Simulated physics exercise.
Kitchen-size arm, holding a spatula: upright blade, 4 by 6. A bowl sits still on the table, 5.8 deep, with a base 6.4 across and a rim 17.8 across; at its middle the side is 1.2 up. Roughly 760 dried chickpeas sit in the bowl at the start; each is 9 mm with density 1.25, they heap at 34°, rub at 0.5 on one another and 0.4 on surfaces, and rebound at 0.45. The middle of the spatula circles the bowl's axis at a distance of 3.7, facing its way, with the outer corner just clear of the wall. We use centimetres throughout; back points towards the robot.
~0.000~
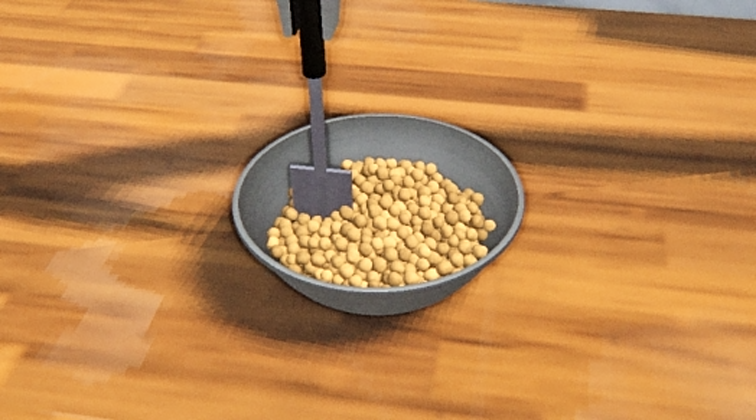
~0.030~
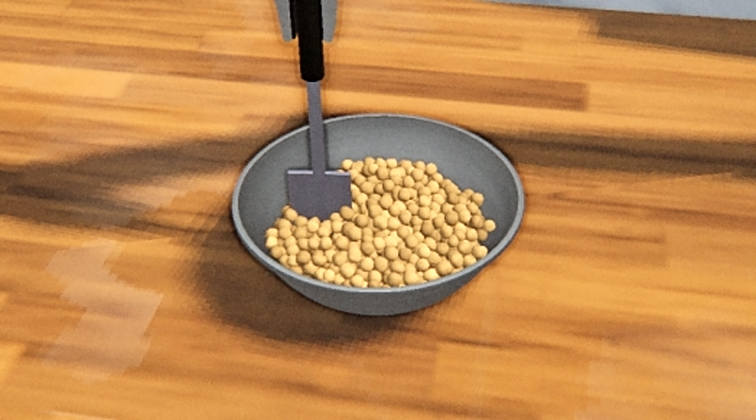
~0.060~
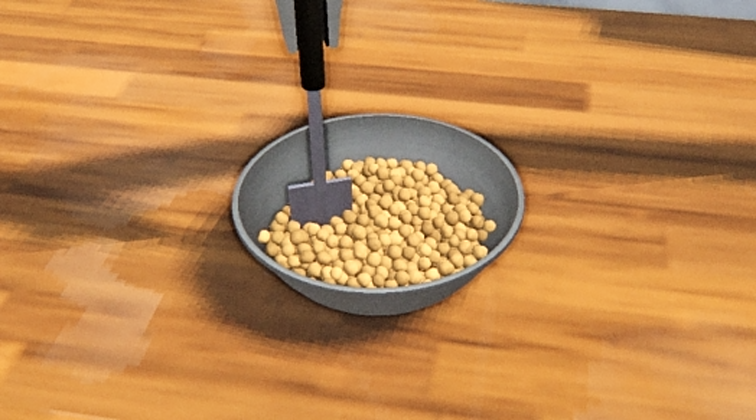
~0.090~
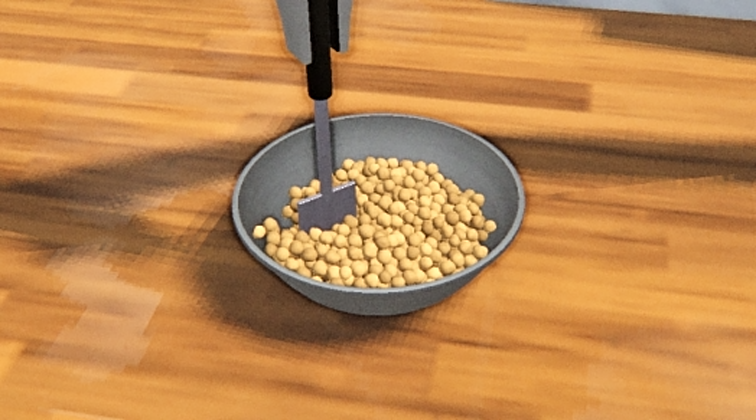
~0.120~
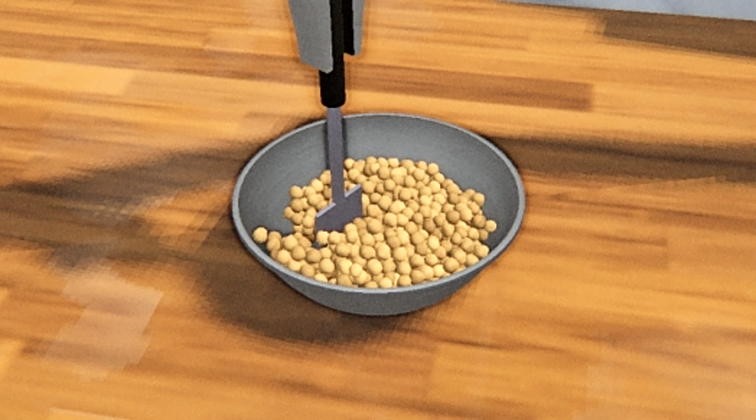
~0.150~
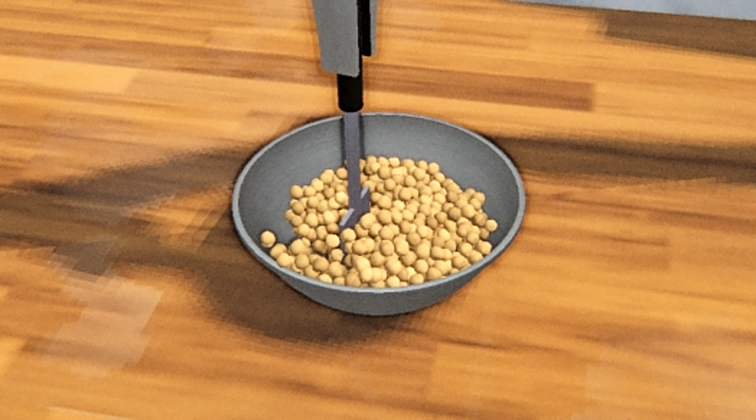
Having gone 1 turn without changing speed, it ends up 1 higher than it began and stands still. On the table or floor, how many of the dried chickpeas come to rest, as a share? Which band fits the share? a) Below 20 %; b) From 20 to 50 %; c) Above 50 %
a, below 20 %.
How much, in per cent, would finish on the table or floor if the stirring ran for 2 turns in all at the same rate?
About 20 per cent.
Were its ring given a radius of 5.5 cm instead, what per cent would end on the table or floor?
Around 5 in a hundred.
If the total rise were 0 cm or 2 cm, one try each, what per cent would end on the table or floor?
I'd reckon around 15 and 10 per cent.
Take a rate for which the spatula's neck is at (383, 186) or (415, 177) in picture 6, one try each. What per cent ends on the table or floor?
So, roughly 25 percent the first time and 35 percent the second.
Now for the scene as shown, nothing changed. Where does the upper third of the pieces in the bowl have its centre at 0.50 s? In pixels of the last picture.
Around (344, 163).
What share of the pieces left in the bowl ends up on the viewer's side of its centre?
55 %.
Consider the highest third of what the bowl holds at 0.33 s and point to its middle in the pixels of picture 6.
I'd point to somewhere close to (459, 183).
By 0.33 s, 187° round, highest piece 9 above the table; 732 in the bowl, 12 on the table or floor, 14 in flight or on the tool.
By 0.50 s, 294° round, highest piece 8 above the table; 682 in the bowl, 60 on the table or floor, 16 in flight or on the tool.
By 0.79 s, 0° round, highest piece 6 above the table; 667 in the bowl, 91 on the table or floor.
By 1.49 s, 0° round, highest piece 6 above the table; 667 in the bowl, 91 on the table or floor.
Final count, 667 in the bowl, 91 on the table or floor. That is 12 % on the table or floor.
